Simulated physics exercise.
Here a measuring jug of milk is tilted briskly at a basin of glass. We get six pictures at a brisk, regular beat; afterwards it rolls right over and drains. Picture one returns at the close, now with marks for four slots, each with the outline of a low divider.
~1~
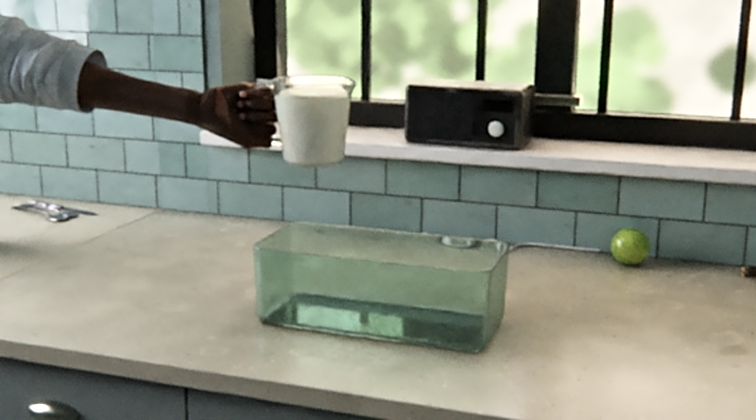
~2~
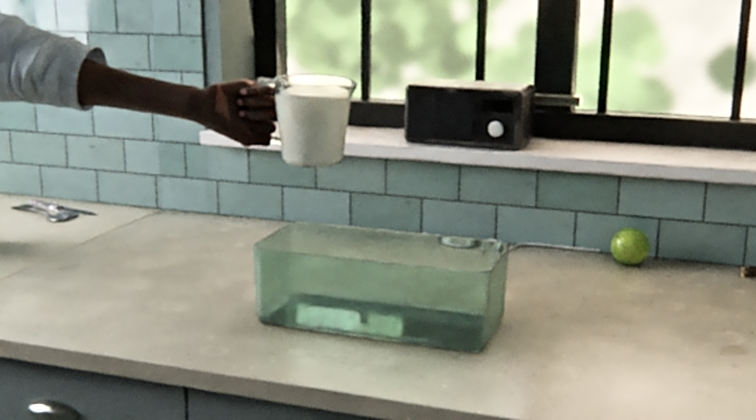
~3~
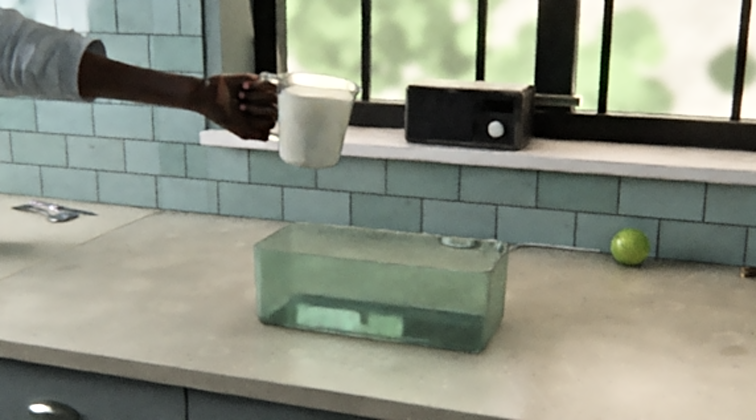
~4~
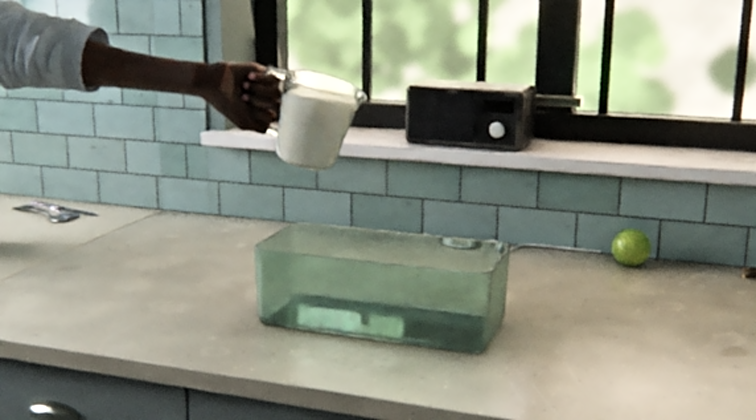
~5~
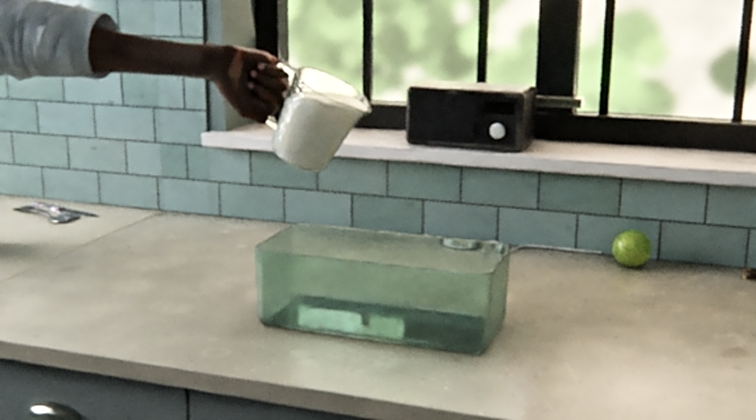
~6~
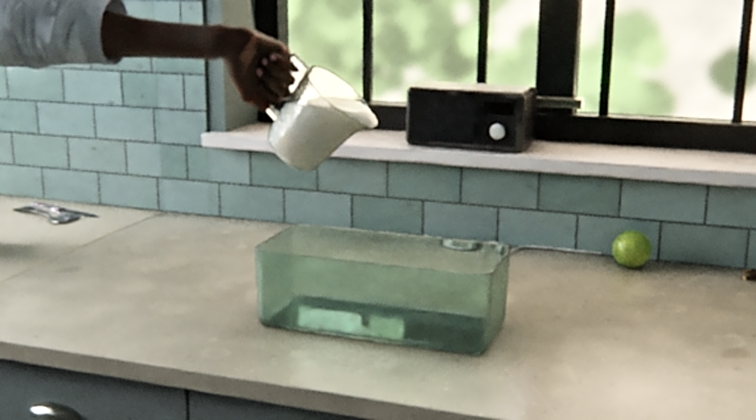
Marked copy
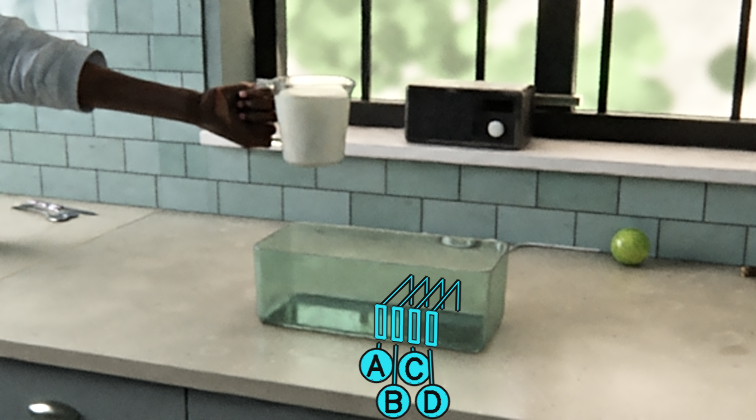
A dark-skinned hand in a pale grey-blue sleeve holds a clear measuring jug of white milk above a rectangular green-tinted glass basin on a beige kitchen counter, seen from slightly above. Behind are blue-green tiles, a black radio-like box on the windowsill and a green lime at right. The jug starts upright, then tips steadily rightward until milk reaches its lip, while the view stays still.
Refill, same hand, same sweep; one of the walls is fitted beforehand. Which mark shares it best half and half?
Choose A.
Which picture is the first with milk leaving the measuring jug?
In picture 6.
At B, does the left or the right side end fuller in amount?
The left one.
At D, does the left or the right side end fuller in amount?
The left side.
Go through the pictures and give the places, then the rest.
In the first frame, upright, lip at (355, 84); basin from (259, 321) to (486, 351); nothing has left yet.
In the second frame, upright, lip at (356, 86); nothing has left yet.
In the third frame, tipped about 7°, lip at (359, 91); nothing has left yet.
In the fourth frame, tipped about 16°, lip at (364, 99); nothing has left yet.
In the fifth frame, tipped about 27°, lip at (368, 111); nothing has left yet.
In the sixth frame, tipped about 41°, lip at (370, 126); milk is over the lip, down to (370, 126).
In cyan, A at (379, 343); B at (395, 345); C at (412, 348); D at (429, 350).
For position A, about 54 % ends left of the wall and 41 % right of it; 5 % is lost outside.
For position B, about 72 % ends left of the wall and 20 % right of it; 8 % is lost outside.
For position C, about 83 % ends left of the wall and 8 % right of it; 9 % is lost outside.
For position D, about 86 % ends left of the wall and 8 % right of it; 6 % is lost outside.
